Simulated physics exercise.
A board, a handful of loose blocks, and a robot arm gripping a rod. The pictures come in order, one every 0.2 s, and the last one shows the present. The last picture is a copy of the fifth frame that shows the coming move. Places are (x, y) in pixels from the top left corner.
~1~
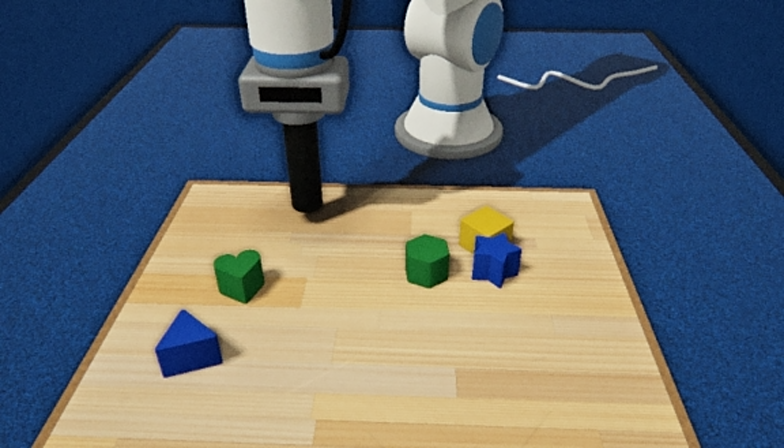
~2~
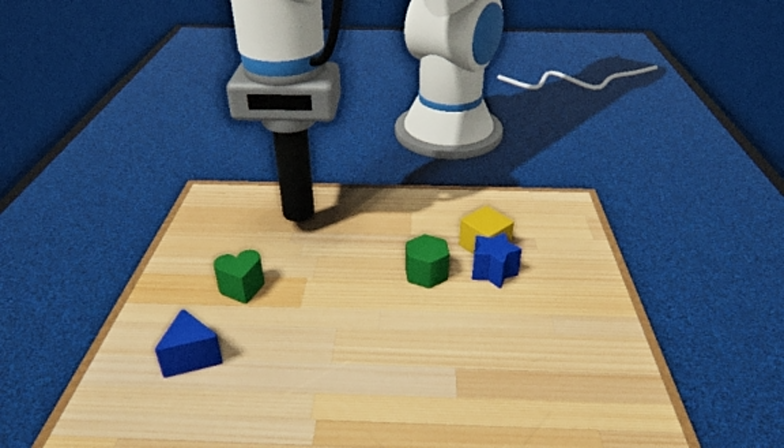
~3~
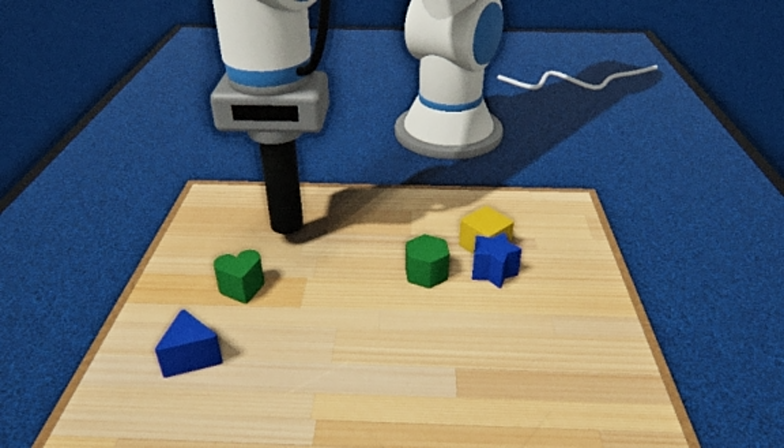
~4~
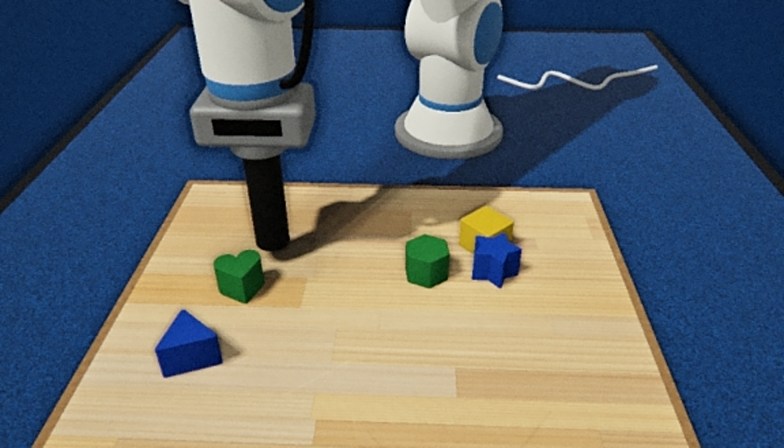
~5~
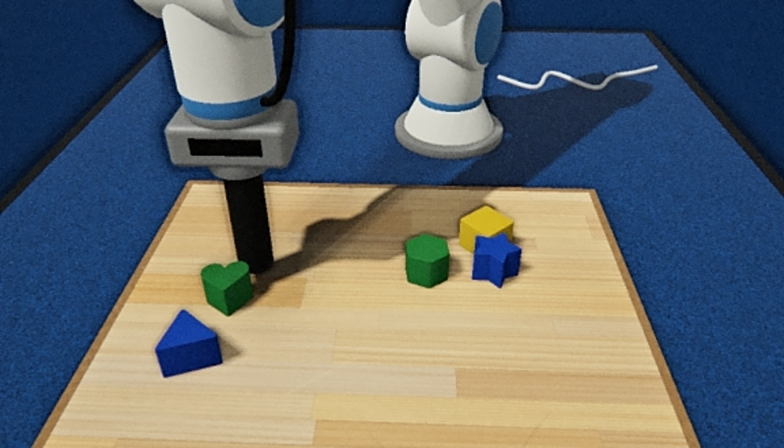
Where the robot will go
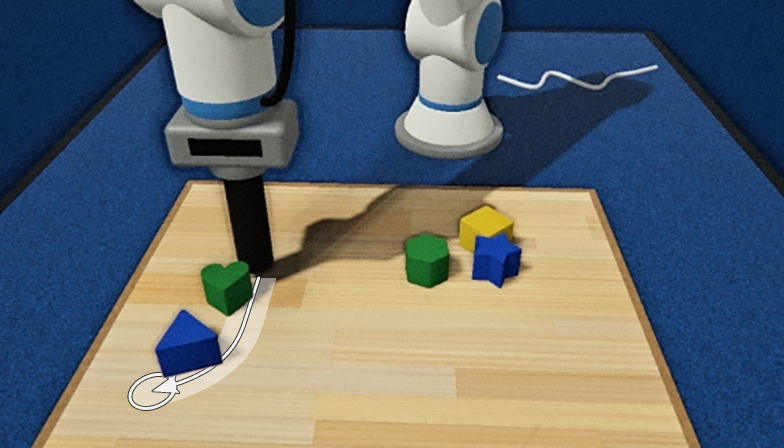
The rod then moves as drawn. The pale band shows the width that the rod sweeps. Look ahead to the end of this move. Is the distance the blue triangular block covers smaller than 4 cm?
Going by the path, no.
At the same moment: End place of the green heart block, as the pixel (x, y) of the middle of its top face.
Most likely (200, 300).
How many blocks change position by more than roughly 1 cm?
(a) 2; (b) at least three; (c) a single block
Letter a.
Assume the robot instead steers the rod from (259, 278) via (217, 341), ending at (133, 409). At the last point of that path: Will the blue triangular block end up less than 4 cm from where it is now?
No
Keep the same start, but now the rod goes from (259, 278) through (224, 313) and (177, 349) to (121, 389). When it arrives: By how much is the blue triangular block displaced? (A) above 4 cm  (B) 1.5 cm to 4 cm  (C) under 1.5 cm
I'll go with A - above 4 cm.
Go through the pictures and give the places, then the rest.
In the first frame, tip of the rod at (308, 205), middles of tops, blue triangular block at (185, 330), green heart block at (238, 262).
In the second frame, rod at (299, 213), nothing pushed.
In the third frame, rod at (287, 225), nothing pushed.
In the fourth frame, rod at (273, 242), nothing pushed.
In the fifth frame, rod at (256, 263), blue triangular block at (185, 330), green heart block at (224, 273).
The line goes from (259, 278) through (246, 318) and (218, 362) to (153, 391).
On the path given first. One third of the way, rod at (243, 303); green heart block at (203, 295), turned 85° clockwise.
Two thirds of the way, rod at (214, 347); blue triangular block at (168, 338), turned 25° clockwise; green heart block at (200, 300), turned 115° clockwise.
At the end, rod at (148, 375); blue triangular block at (112, 349), turned 90° clockwise; green heart block at (200, 300), turned 115° clockwise.
